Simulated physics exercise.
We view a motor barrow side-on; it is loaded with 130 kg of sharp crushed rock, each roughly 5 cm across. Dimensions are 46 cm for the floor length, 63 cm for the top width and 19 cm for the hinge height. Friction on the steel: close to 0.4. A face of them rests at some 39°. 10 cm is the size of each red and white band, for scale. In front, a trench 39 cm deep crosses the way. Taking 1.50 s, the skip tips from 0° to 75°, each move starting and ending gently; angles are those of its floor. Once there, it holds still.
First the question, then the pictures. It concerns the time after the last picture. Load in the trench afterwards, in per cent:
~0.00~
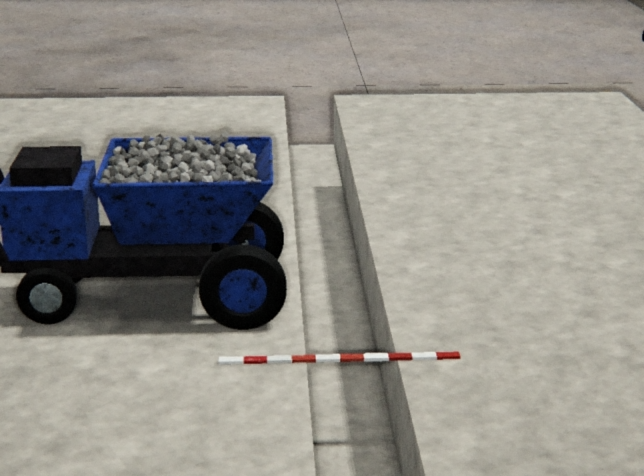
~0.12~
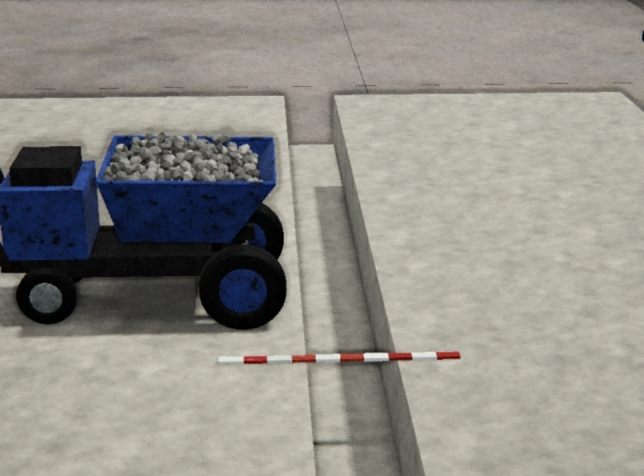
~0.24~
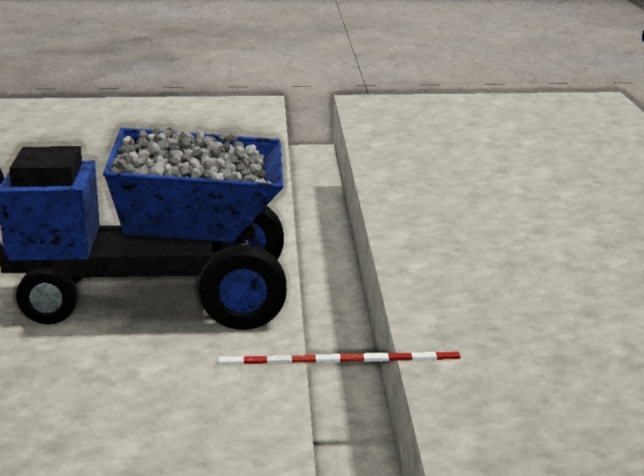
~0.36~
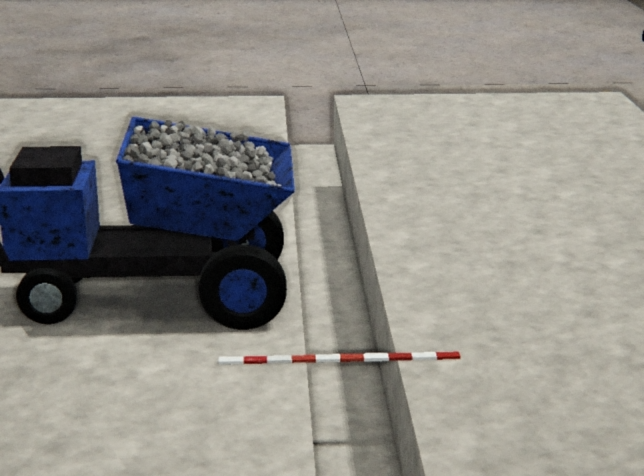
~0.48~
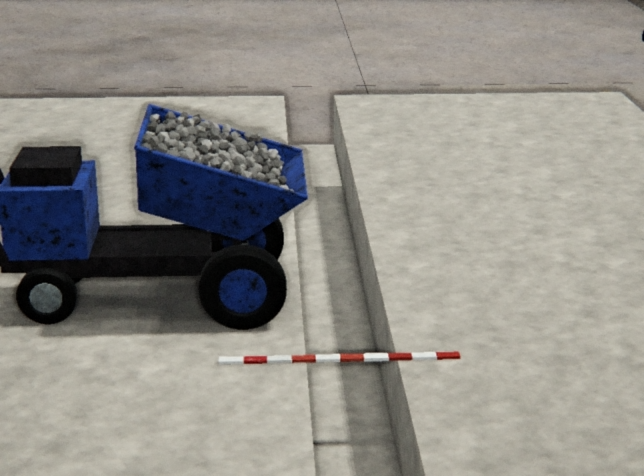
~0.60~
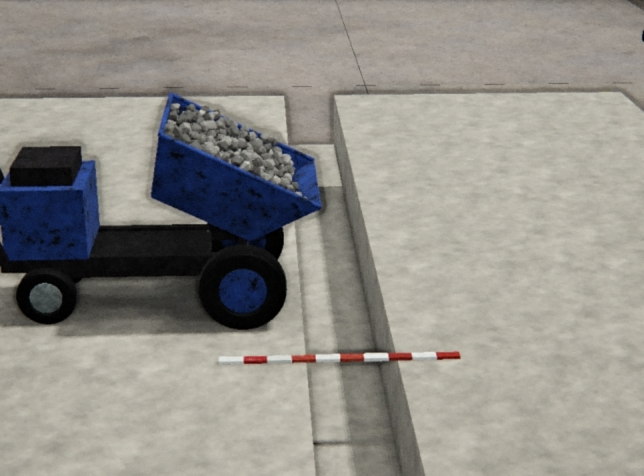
61 %.
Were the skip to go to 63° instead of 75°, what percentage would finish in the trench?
I'd expect around 25 in a hundred.
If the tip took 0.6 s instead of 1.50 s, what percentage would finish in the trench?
Roughly 40 per cent.
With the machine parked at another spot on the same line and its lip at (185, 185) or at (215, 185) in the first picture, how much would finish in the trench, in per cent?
I'd say some 85 per cent and some 95 per cent.
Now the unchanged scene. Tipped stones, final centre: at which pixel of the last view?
Look at roughly (368, 348).
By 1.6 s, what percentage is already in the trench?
I'd say near 15 per cent at that time.
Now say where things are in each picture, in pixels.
In the first picture, the skip is at 0°, its lip at (272, 184); the top of the load is at (177, 144).
In the second picture, the skip is at 1°, its lip at (275, 184); the top of the load is at (156, 142); the stones move at 0.2 m/s on average.
In the third picture, lip at (283, 187), floor tilted 5°, highest stones at (159, 138); the stones move at 0.3 m/s on average.
In the fourth picture, lip at (294, 191), floor tilted 11°, highest stones at (161, 131); the stones move at 0.5 m/s on average.
In the fifth picture, the skip is at 18°, its lip at (307, 198); the top of the load is at (168, 121); the stones move at 0.5 m/s on average.
In the sixth picture, the skip is at 26°, its lip at (321, 208); the top of the load is at (185, 114); the stones move at 0.6 m/s on average.
After 1.1 s the floor is at 63°; 99 % in the skip, 1 % in the trench; the foremost stones are at (371, 243).
After 1.6 s the floor is at 75°; 64 % in the skip, 14 % in the trench, 22 % past the trench; the foremost stones are at (489, 296).
After 2.0 s the floor is at 75°; 38 % in the skip, 28 % in the trench, 34 % past the trench; the foremost stones are at (526, 305).
After 3.9 s the floor is at 75°; 7 % in the skip, 61 % in the trench, 33 % past the trench; the foremost stones are at (526, 302).
